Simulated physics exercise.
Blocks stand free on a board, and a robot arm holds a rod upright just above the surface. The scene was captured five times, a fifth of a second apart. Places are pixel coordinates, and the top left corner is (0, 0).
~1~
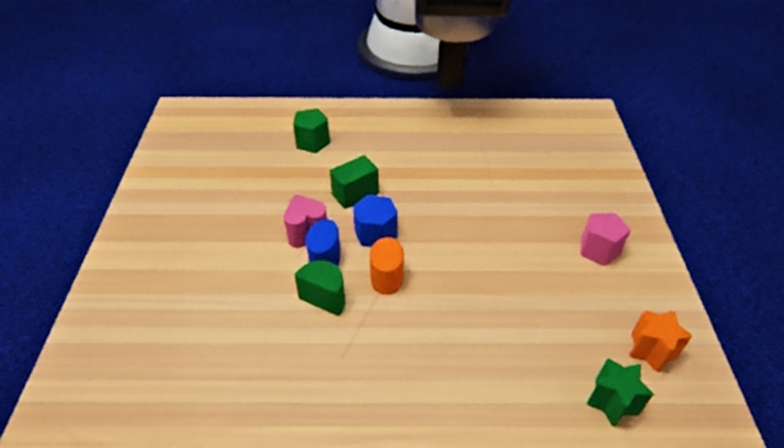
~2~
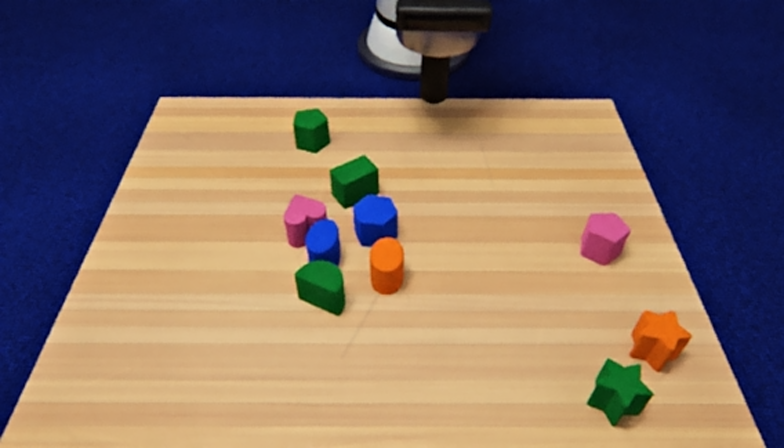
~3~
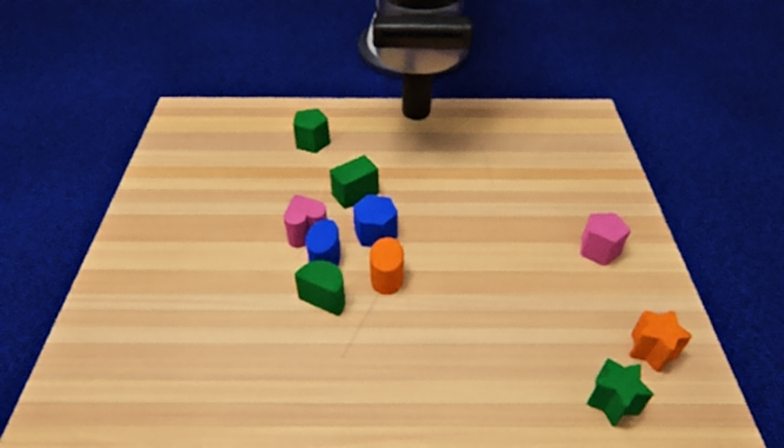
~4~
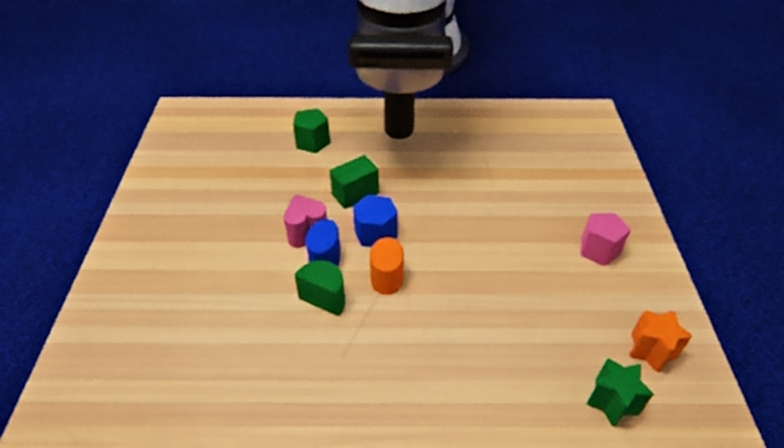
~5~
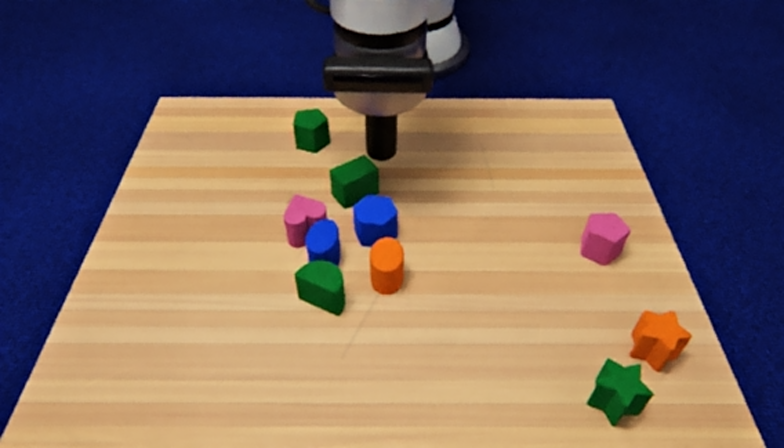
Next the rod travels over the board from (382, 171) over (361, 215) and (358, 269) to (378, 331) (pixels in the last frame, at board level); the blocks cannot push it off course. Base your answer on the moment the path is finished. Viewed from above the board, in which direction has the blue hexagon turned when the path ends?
Viewed from the top, it goes anticlockwise.
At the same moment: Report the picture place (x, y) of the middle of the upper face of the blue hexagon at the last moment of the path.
So, by the moment the path ends, you'll find the top centre of the blue hexagon at (398, 243).
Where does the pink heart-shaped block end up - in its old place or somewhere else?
That block is shifted.
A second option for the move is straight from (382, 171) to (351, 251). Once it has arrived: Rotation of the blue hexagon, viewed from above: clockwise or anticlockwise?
My answer: Anticlockwise.
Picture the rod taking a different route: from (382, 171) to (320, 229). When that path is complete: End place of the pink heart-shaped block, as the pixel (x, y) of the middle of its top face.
Near (253, 248).
On the path given first. One third of the way, rod (360, 197); pink heart-shaped block (287, 219), turned 40° clockwise; green rectangular block (325, 205); blue hexagon (377, 216).
Two thirds of the way, rod (357, 252); pink heart-shaped block (273, 221), turned 60° clockwise; blue elliptical block (317, 243), turned 20° anticlockwise; green rectangular block (314, 214), turned 30° clockwise; blue hexagon (397, 242), turned 100° anticlockwise; orange elliptical block (409, 272), turned 70° clockwise.
At the end, rod (378, 314); pink heart-shaped block (273, 221), turned 60° clockwise; blue elliptical block (317, 243), turned 20° anticlockwise; green rectangular block (314, 214), turned 30° clockwise; blue hexagon (398, 243), turned 105° anticlockwise; orange elliptical block (412, 273), turned 75° clockwise.
